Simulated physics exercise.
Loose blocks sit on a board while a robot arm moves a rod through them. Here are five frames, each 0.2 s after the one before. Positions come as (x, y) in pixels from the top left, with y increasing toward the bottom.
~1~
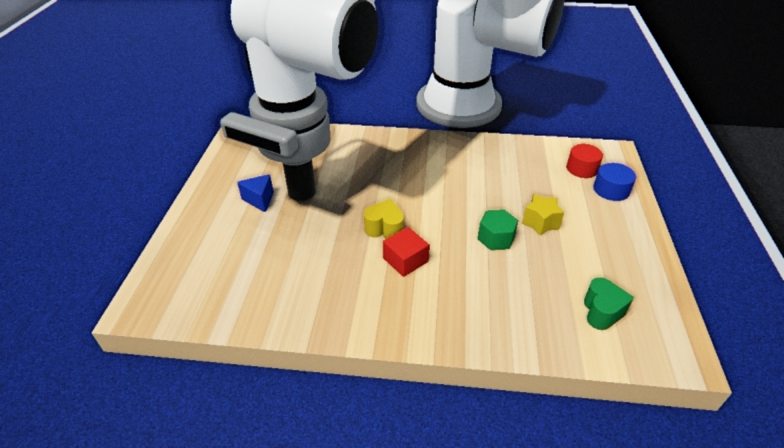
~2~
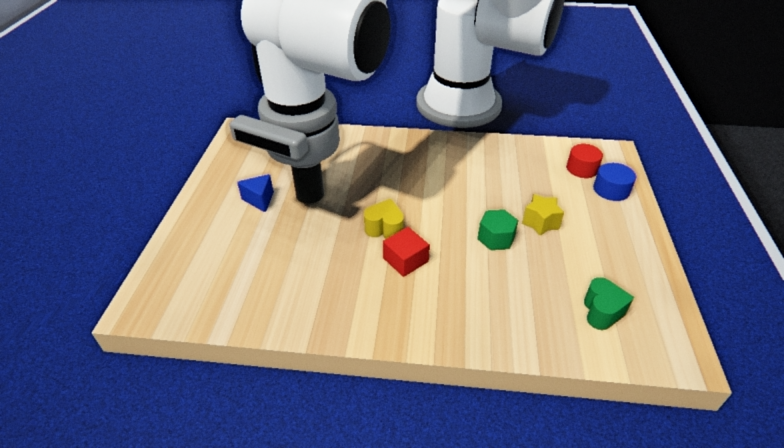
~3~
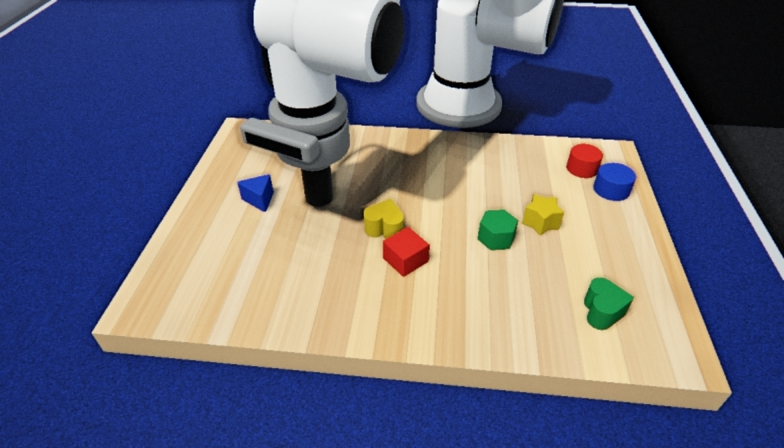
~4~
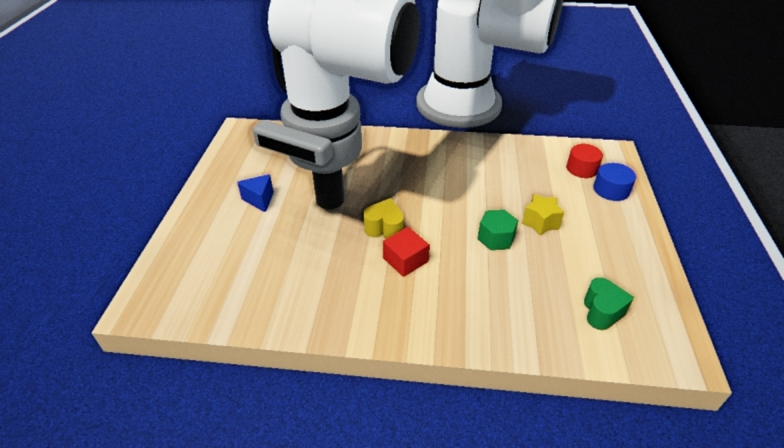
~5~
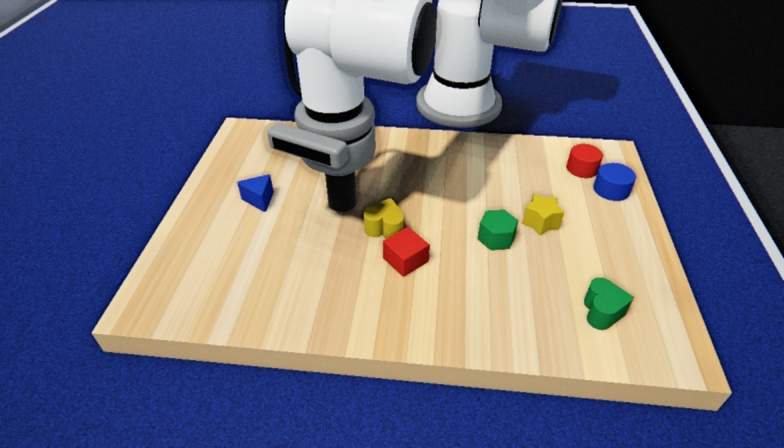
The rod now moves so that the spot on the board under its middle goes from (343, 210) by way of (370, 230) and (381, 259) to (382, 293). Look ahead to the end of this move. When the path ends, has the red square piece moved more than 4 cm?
I expect not.
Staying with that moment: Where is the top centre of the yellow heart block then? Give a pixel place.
Pixel (409, 221).
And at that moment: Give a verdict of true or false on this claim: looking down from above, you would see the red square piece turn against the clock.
True
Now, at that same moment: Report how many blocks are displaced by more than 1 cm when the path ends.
The answer is two blocks, counting only moves over 1 cm.
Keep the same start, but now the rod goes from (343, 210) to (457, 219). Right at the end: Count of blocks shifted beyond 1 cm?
It displaces one.
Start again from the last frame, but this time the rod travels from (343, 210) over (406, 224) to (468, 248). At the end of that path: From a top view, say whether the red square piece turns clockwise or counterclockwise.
From above, the red square piece will be seen to turn clockwise.
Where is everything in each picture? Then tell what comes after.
In the first frame, rod's lower end at (302, 192); yellow heart block at (385, 212); red square piece at (406, 242).
In the second frame, rod at (310, 195); blocks still.
In the third frame, rod at (320, 198); blocks still.
In the fourth frame, rod at (330, 200); blocks still.
In the fifth frame, rod at (343, 203); yellow heart block at (385, 212); red square piece at (406, 242).
What follows on the original path. One third of the way, rod at (370, 223); yellow heart block at (401, 217), turned 30° anticlockwise.
Two thirds of the way, rod at (380, 251); yellow heart block at (409, 221), turned 65° anticlockwise; red square piece at (418, 251).
At the end, rod at (382, 285); yellow heart block at (409, 221), turned 65° anticlockwise; red square piece at (421, 256), turned 30° anticlockwise.
